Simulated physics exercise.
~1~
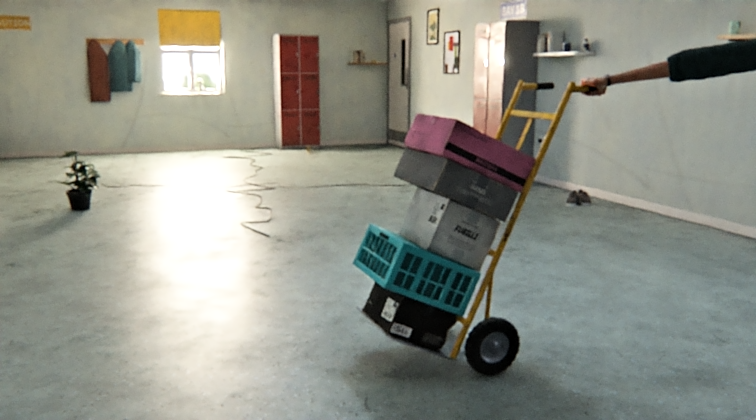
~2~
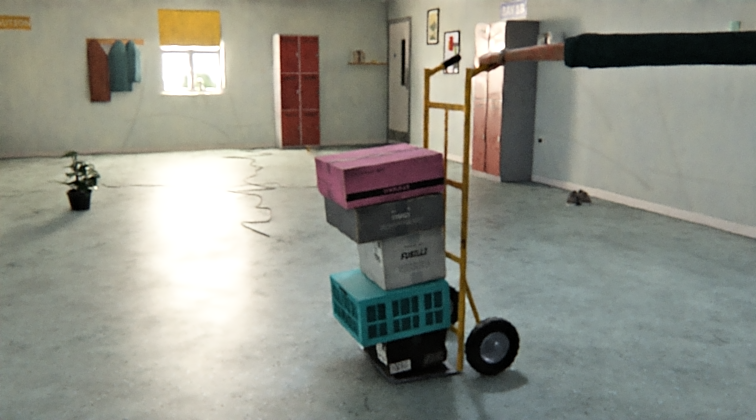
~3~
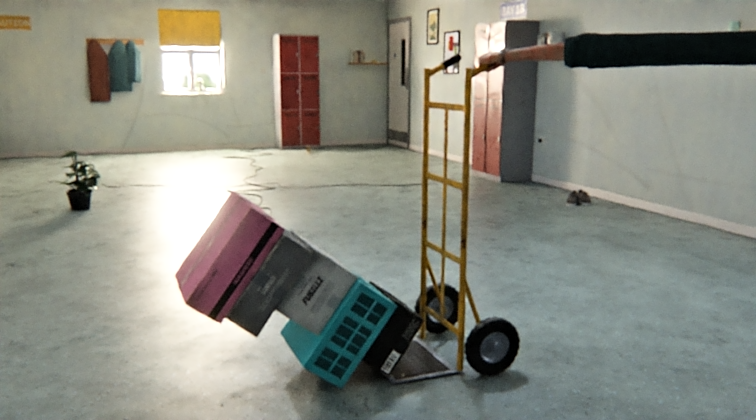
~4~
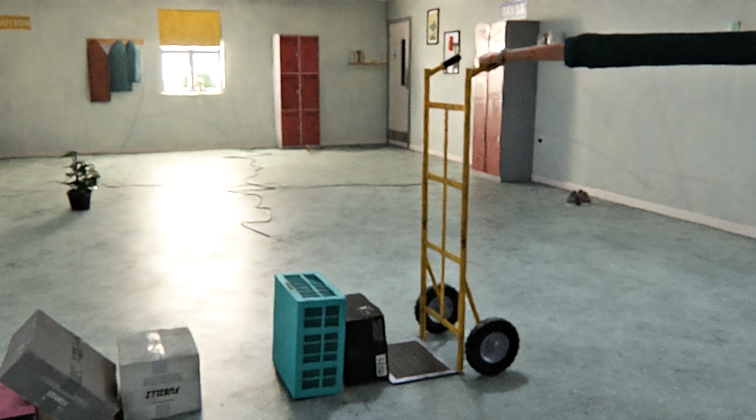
In a bare, pale-walled room with a potted plant and red lockers, an outstretched arm holds a yellow hand truck tilted back under a stack of boxes and a turquoise crate. The arm swings the truck upright, and the load comes up with it, the upper boxes sitting further left. The whole stack then topples to the left, away from the frame, with the pink box leading. The boxes and crate spill onto the floor. Finally, the turquoise crate stands on end beside the tipped black box, while the other boxes lie at far left.
